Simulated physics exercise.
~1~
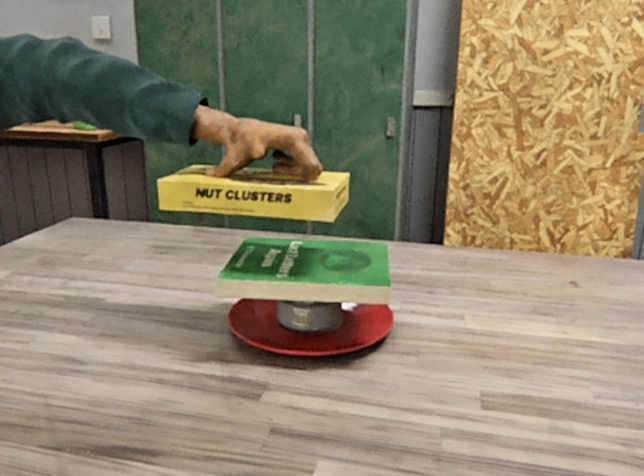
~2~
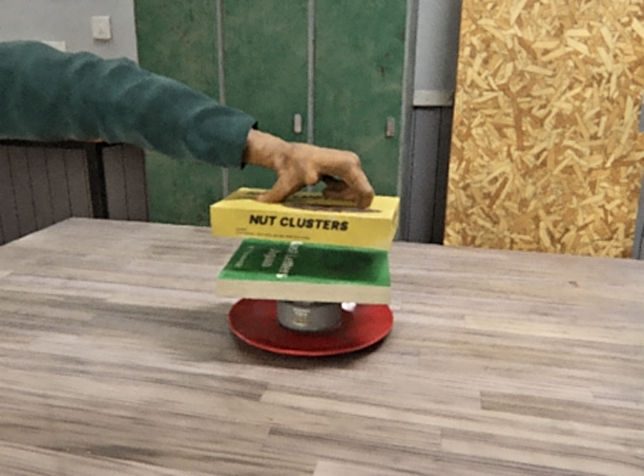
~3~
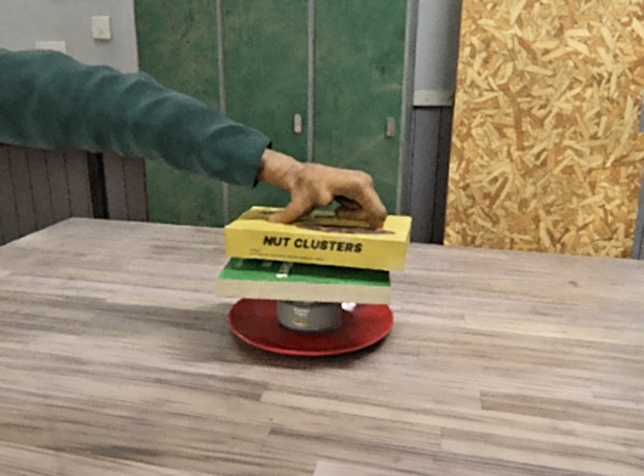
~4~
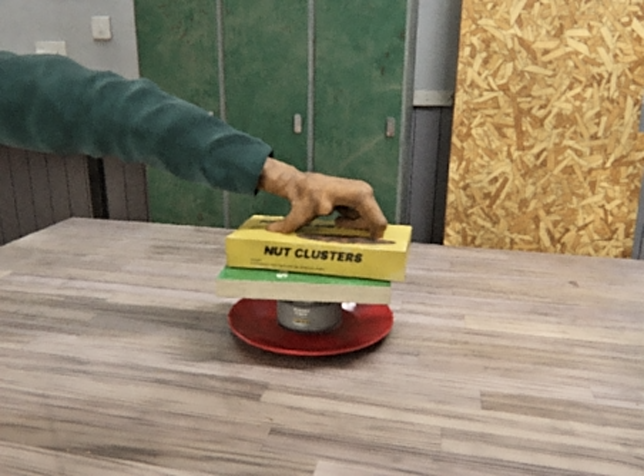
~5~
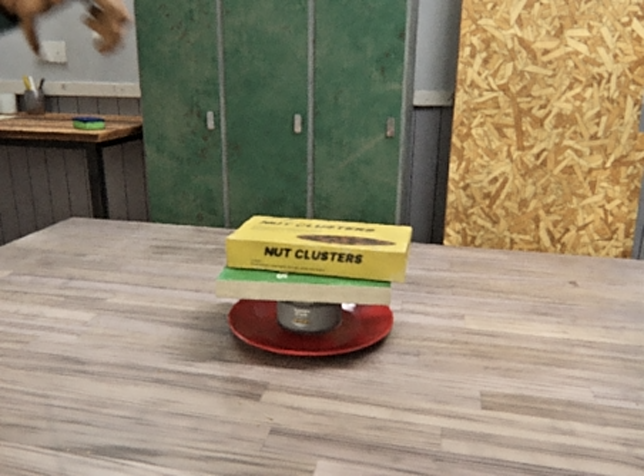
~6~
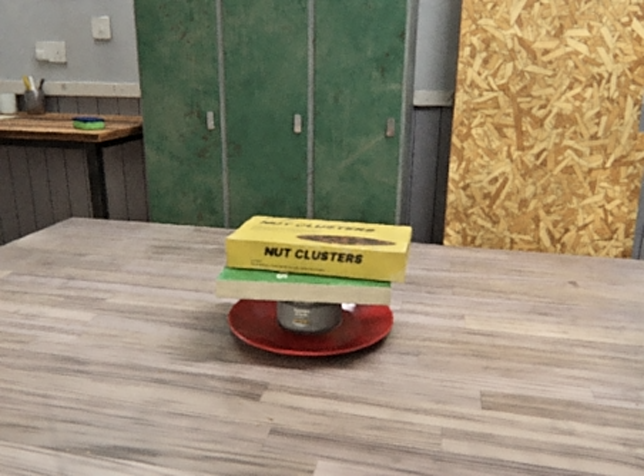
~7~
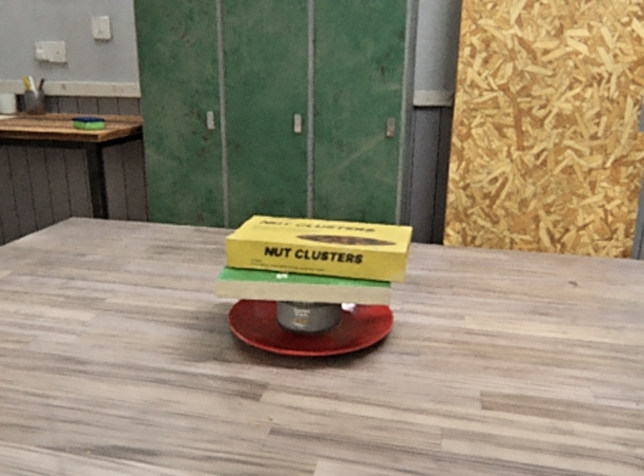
A hand in a dark green sleeve reaches in from the left, holding a yellow packet labelled Nut Clusters above a small stack on a wood-topped table, seen from the front by a still camera. Below it, a green book lies on a grey tub that stands on a red plate, with green lockers and a chipboard panel behind. The hand moves the packet right and down, then lowers it onto the book. The fingers let go and the arm draws back out to the left. The packet stays where it was set, slightly right of the book, and the stack remains standing, still and balanced.
